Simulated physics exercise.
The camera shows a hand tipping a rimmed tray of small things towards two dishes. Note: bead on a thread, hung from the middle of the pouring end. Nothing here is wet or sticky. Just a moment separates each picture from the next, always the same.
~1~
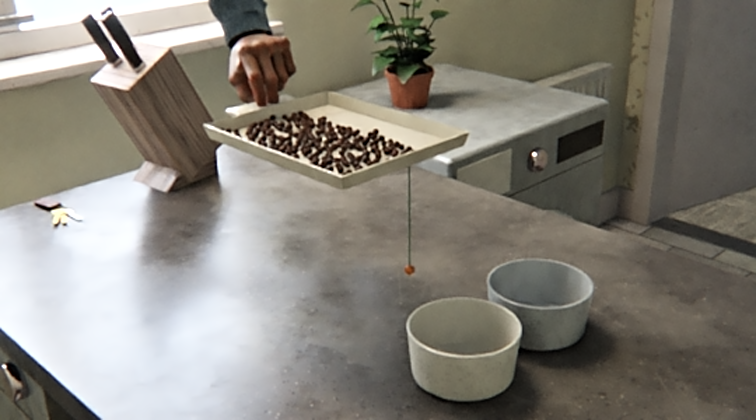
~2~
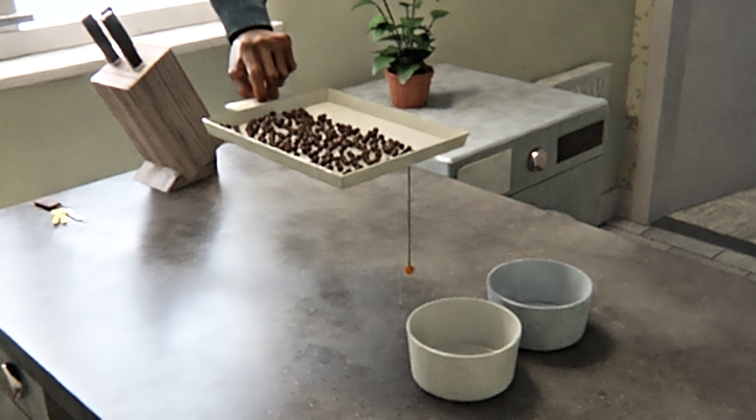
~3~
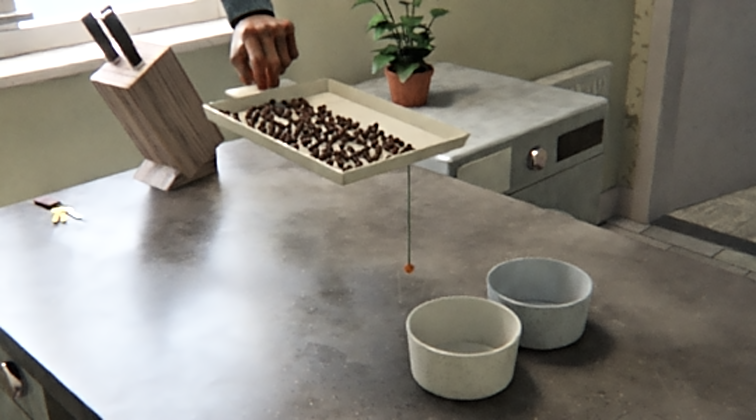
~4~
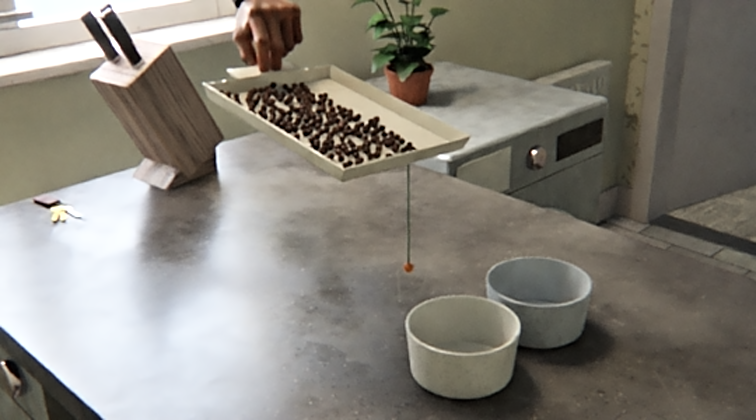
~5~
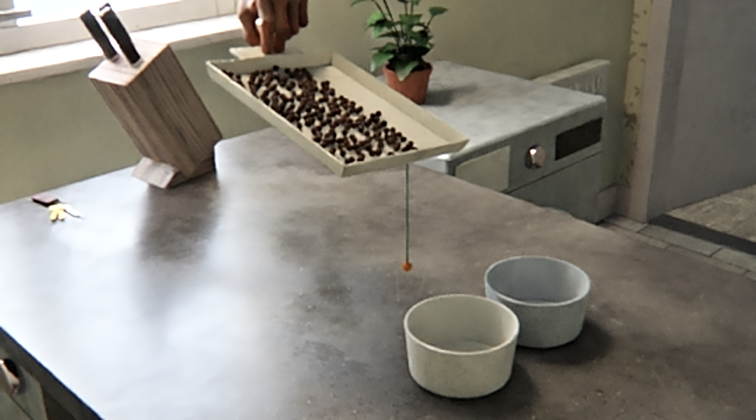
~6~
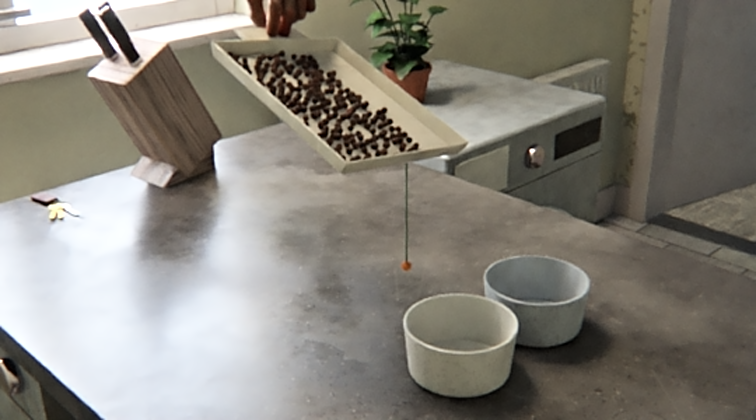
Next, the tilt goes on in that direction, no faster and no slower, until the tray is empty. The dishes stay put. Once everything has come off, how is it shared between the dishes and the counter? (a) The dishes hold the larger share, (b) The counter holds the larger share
The answer is b.
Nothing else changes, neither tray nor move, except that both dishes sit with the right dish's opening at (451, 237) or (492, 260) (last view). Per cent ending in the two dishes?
You'd get 30 in a hundred first and 90 in a hundred after that.
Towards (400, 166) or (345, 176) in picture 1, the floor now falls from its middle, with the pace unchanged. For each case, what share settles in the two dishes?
About 30 and 0 percent.
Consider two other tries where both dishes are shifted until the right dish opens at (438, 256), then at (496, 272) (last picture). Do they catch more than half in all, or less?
In the first position a majority, in the second a majority.
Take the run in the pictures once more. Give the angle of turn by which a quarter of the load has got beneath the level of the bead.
Around 75° at that moment.
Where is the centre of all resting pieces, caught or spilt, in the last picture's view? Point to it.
The centre settles at about (480, 301).
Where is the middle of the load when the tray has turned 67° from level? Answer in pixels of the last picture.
Somewhere about pixel (449, 157).
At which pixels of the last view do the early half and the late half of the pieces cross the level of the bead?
I'd place the first part at (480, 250) and the rest at (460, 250).
Just after the last frame, tray tipped steeply; roughly two thirds on the tray; just a few in the right dish; just a few outside both; roughly a quarter in the air.
A moment on, tray tipped past a quarter turn; just a few on the tray; just a few in the left dish; about a tenth in the right dish; roughly two thirds outside both; roughly a quarter in the air.
Further on, tray tipped past a quarter turn; just a few in the left dish; roughly a quarter in the right dish; the larger part outside both.
When it is over, tray tipped past a quarter turn; just a few in the left dish; roughly a quarter in the right dish; the larger part outside both.
